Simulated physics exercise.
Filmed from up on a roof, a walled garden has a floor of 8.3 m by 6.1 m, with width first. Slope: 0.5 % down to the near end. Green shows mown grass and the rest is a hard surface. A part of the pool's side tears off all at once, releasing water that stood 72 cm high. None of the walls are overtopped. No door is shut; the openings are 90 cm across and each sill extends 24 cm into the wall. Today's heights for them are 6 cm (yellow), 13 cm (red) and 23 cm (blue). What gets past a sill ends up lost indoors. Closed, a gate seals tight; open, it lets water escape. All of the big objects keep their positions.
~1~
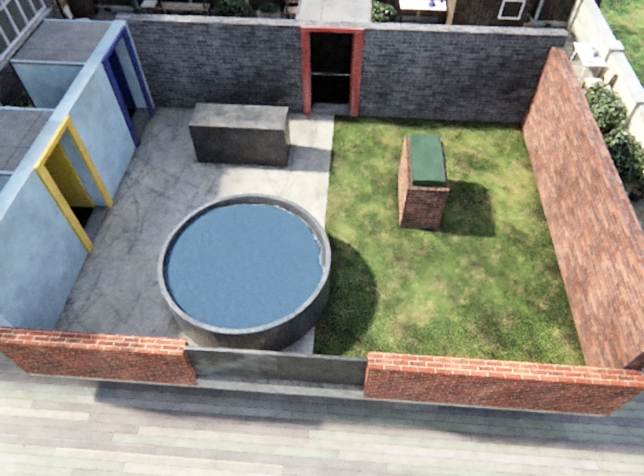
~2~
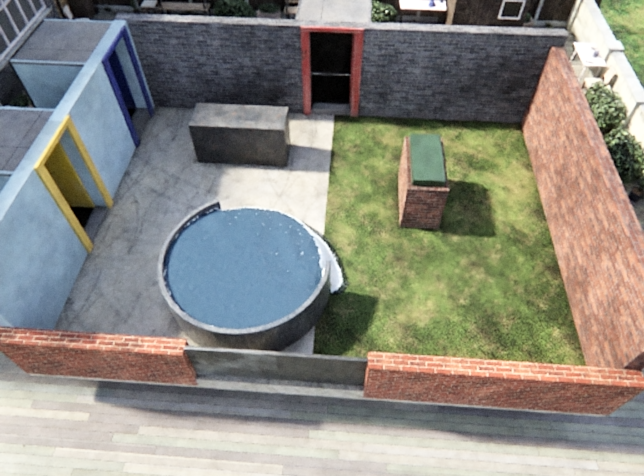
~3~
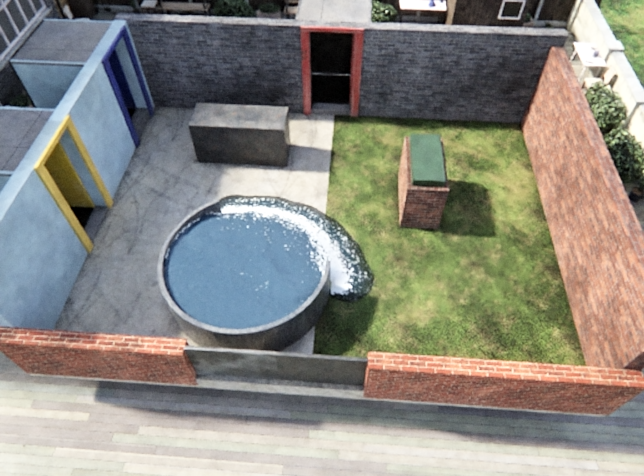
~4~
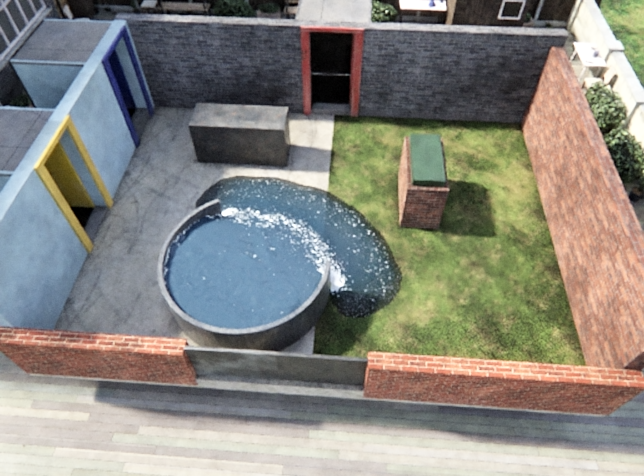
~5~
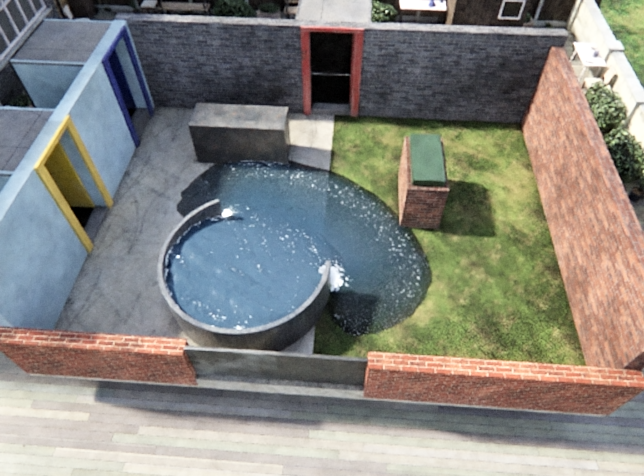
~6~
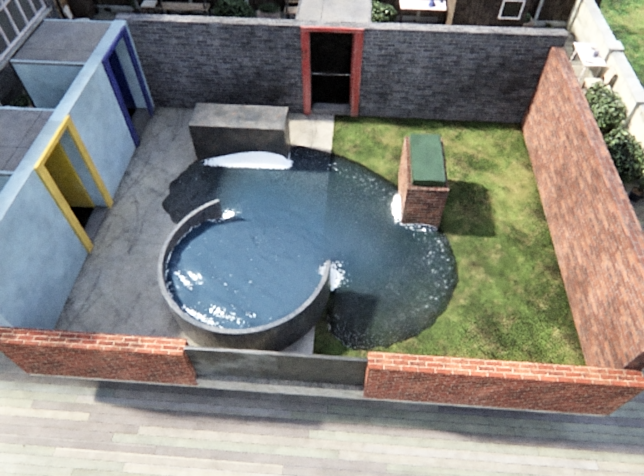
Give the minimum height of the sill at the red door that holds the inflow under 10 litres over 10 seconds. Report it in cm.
25 cm.
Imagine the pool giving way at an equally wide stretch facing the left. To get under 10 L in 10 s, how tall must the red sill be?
Estimate: Near 5.5 cm.
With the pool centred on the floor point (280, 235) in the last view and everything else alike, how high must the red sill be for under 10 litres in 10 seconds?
Then about 30 centimetres at the least.
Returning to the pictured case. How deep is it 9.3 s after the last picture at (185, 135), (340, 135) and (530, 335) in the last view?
The depths come to about 6, 6 and 11 cm.
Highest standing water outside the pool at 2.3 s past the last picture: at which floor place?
Around (358, 120).
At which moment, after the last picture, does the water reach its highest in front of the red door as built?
About 1.8 seconds.
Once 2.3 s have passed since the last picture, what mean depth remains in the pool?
The average depth is some 16 cm.
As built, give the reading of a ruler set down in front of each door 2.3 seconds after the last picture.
Reading in centimetres: Yellow = 9, red = 27, blue = 6.
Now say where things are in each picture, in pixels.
The first frame shows still water, 72 cm deep, in the pool at (246, 259); the red door at (331, 76) is dry.
In the second frame, the front is at a hidden place, 0.3 m from the gap on the far side; 0.6 m2 of floor is wet, 72 cm left at the back.
In the third frame, the front is at a hidden place, 0.8 m from the gap on the far side; 2.2 m2 of floor is wet, 72 cm left at the back.
In the fourth frame, the gap is on the far side, the front 1.2 m out at (236, 179); the back of the pool holds 72 cm.
In the fifth frame, the gap is on the far side, the front 1.8 m out at (222, 164); the back of the pool holds 71 cm.
In the sixth frame, water pours out on the far side and has run 2.3 m, to (438, 230); about 6 cm deep outside, 66 cm at the back; the red door at (331, 76), 3.5 m from the gap, is still 1.3 m from the nearest water.
Then, 0.7 s after the last picture water covers 40 % of the floor, deepest (36 cm) near (267, 173); 17 cm at the red door, 0 litres in over its 13 cm sill.
Then, 2.3 s after the last picture water covers 70 % of the floor, deepest (31 cm) near (358, 120); 27 cm at the red door, 68 litres in over its 13 cm sill.
Then, 9.3 s after the last picture water covers 100 % of the floor, deepest (20 cm) near (240, 367); 6 cm at the red door, 127 litres in over its 13 cm sill.
At the red door as built, the water peaked near 27 cm, 1.7 s after the last picture.
Run again over the same 10 s with other heights there, 32 litres in over 20.5 cm, 4 litres over 27.5 cm. The limit of 10 litres is kept from about 25 cm up.
